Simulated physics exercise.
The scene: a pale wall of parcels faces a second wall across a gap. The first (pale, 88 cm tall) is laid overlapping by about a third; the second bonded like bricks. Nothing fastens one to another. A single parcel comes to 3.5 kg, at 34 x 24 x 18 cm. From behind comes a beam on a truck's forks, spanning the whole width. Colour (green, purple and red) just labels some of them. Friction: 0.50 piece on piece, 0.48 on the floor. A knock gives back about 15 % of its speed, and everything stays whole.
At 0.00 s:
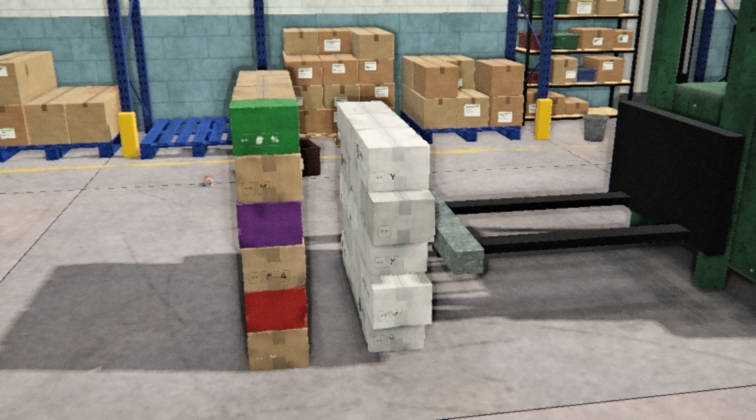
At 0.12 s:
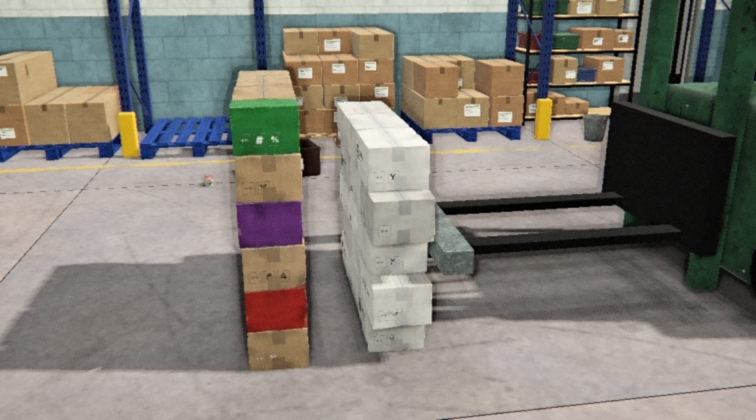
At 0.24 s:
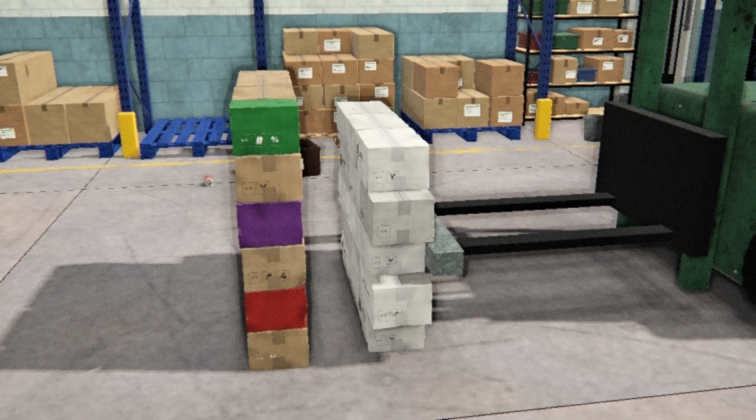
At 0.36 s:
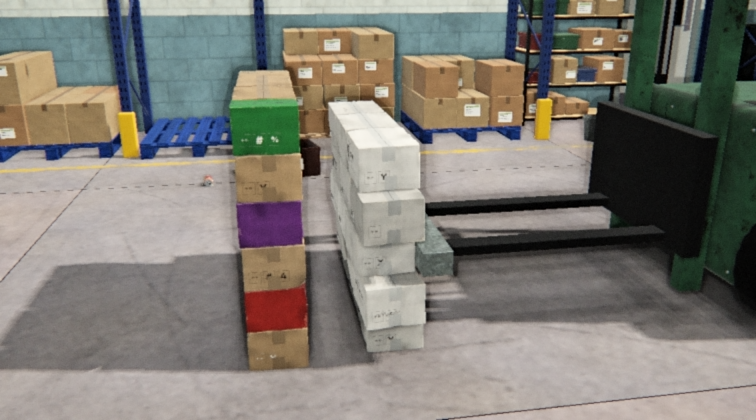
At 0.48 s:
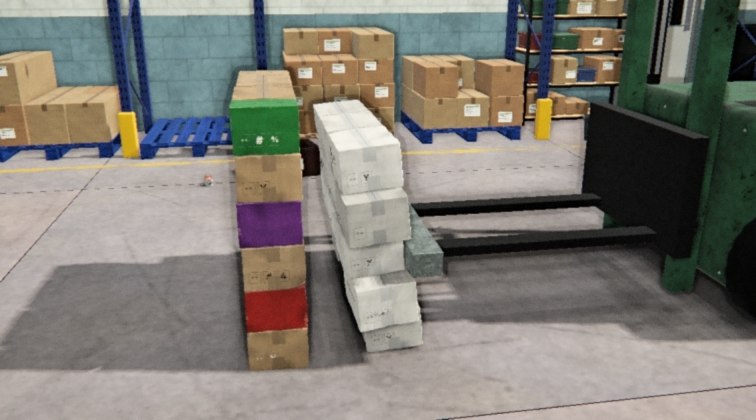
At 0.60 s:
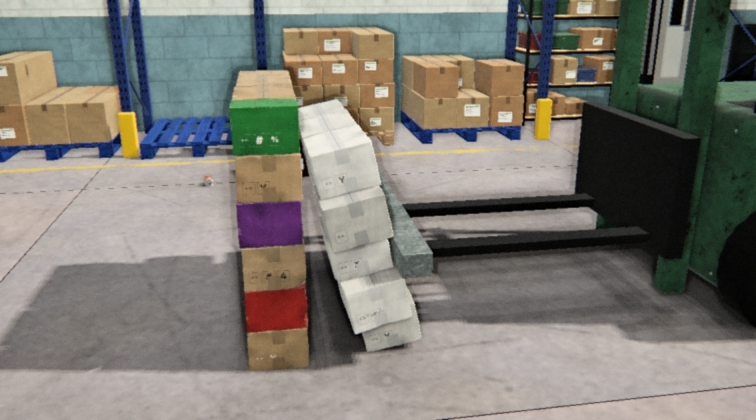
A green forklift stands at the right of a warehouse, seen from a raised, fixed viewpoint, with stacked cartons, blue racking and yellow posts behind. Its dark forks carry a grey beam beside a wall of white boxes, left of which stands a brown stack with green, purple and red parcels. The forklift moves left, and the beam pushes the white wall, which shifts and leans left towards the motionless coloured stack.
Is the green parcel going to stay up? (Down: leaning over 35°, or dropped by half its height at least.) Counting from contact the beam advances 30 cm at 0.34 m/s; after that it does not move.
That parcel drops.
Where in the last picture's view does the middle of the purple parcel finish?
At about (16, 363).
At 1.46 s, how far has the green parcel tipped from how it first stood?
Some 40°.
By 1.06 s, 0 of the pale wall down; none of the 21 parcels of the second wall down, 20 disturbed; green parcel tilted 10°; purple parcel tilted 10°.
By 1.46 s, 14 of the pale wall down; 20 of the 21 parcels of the second wall down; green parcel tilted 39°, 15 cm lower; purple parcel tilted 39°, 7 cm lower.
By 1.86 s, 14 of the pale wall down; 20 of the 21 parcels of the second wall down; green parcel on its side; purple parcel on its side.
When it is over (3.0 s), 13 of the pale wall down; 20 of the 21 parcels of the second wall down; green parcel on its side; purple parcel upside down; red parcel on its side. In pixels of the last frame, middles, purple parcel near (16, 363).
